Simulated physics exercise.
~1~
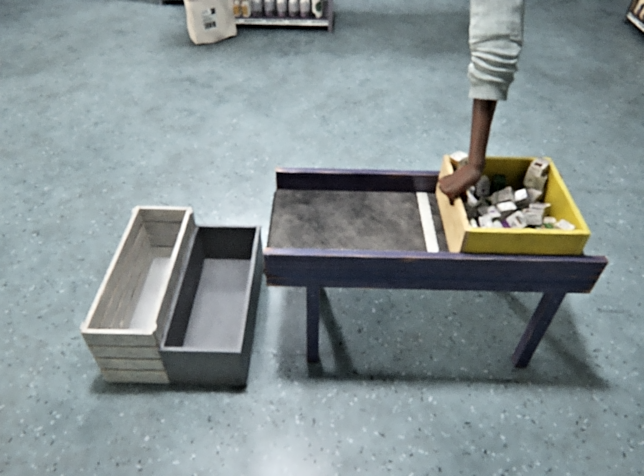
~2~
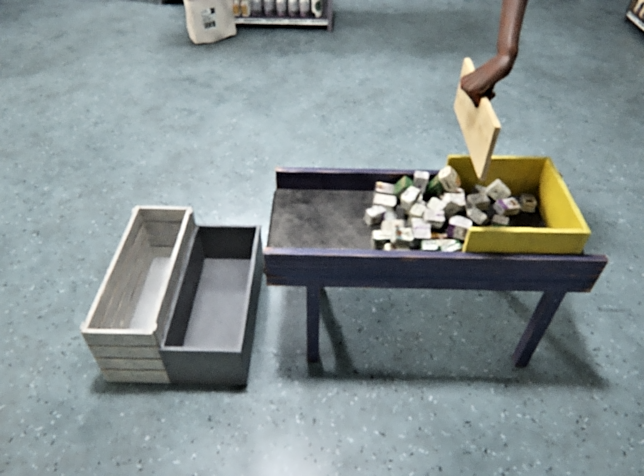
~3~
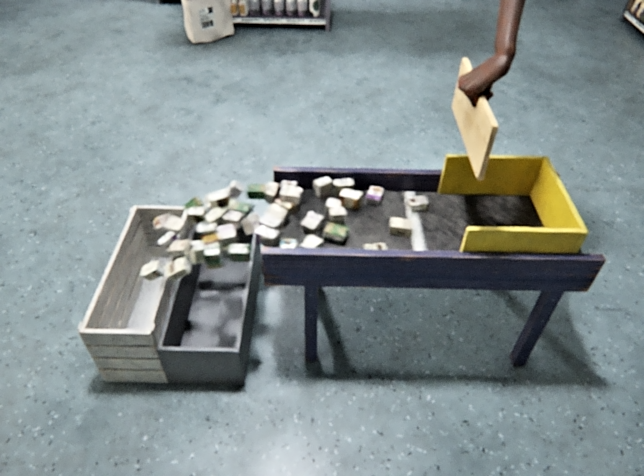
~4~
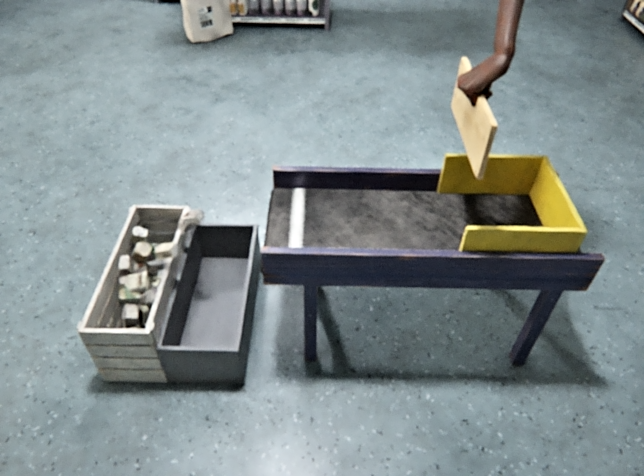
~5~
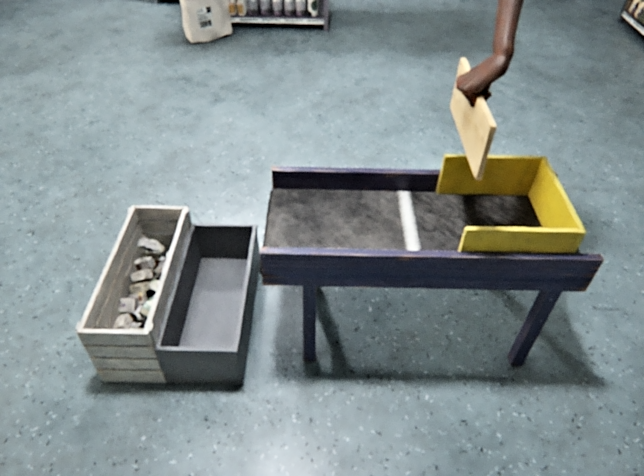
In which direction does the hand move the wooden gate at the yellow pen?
The hand moves the gate up, lifting it clear of the pen and holding it above the belt.
